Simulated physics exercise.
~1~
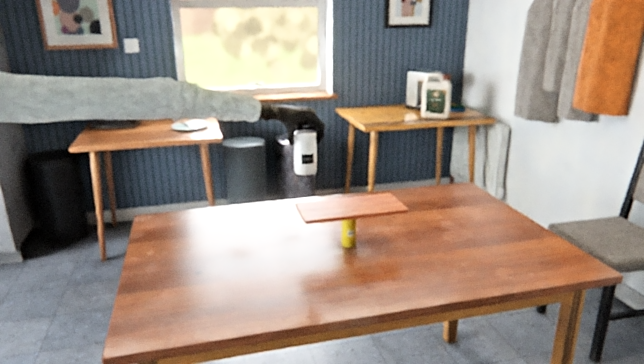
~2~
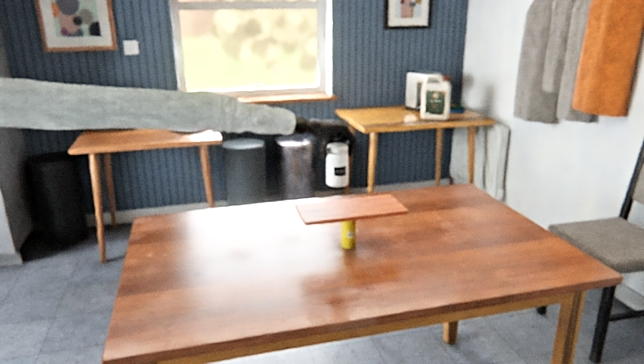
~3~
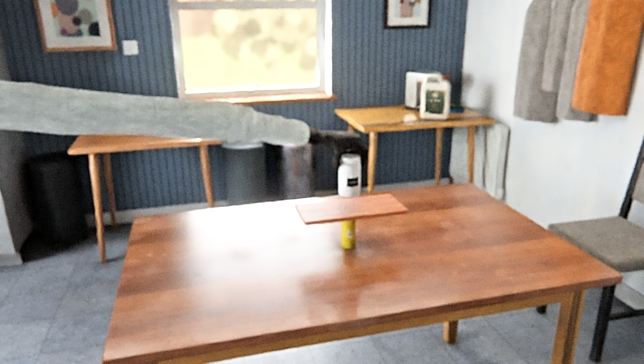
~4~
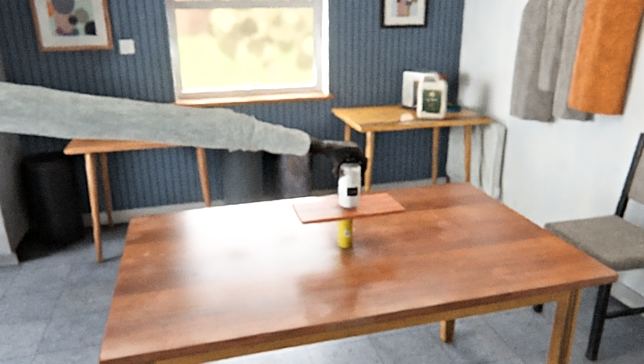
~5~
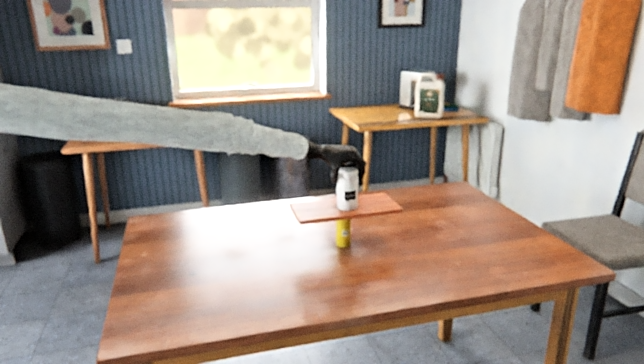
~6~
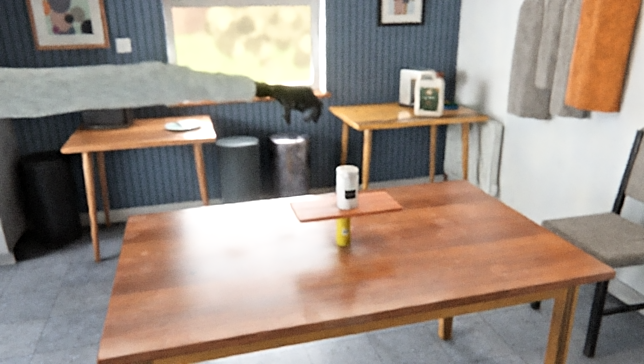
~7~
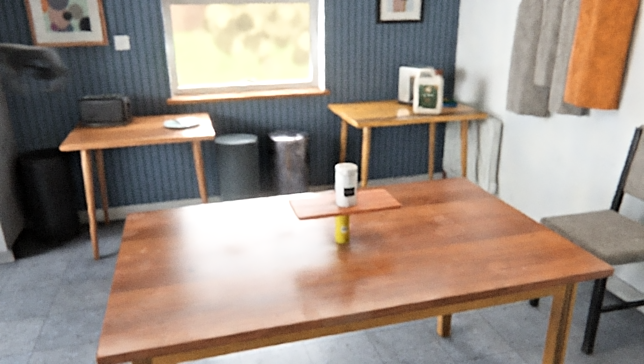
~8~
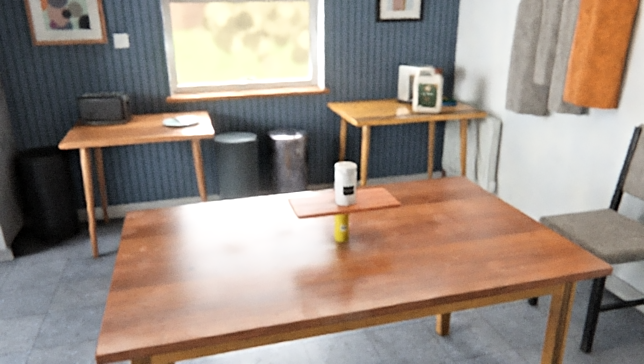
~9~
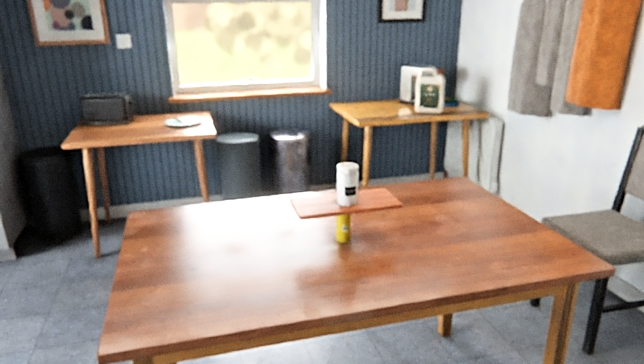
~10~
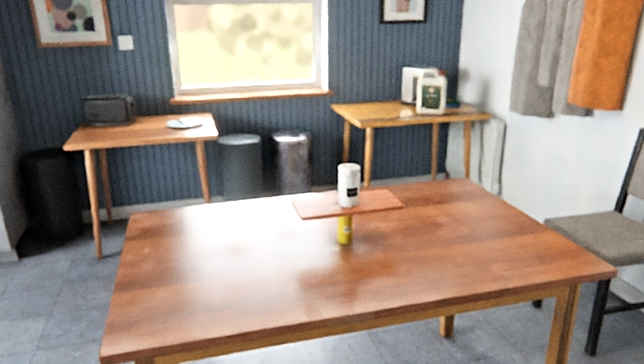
The clip shows an orange-brown board balanced on a yellow shaker on a wooden table as a gloved hand carries a white jar rightward and lowers it onto the board. The hand lets go and withdraws left, and the jar stays upright on the standing stack.
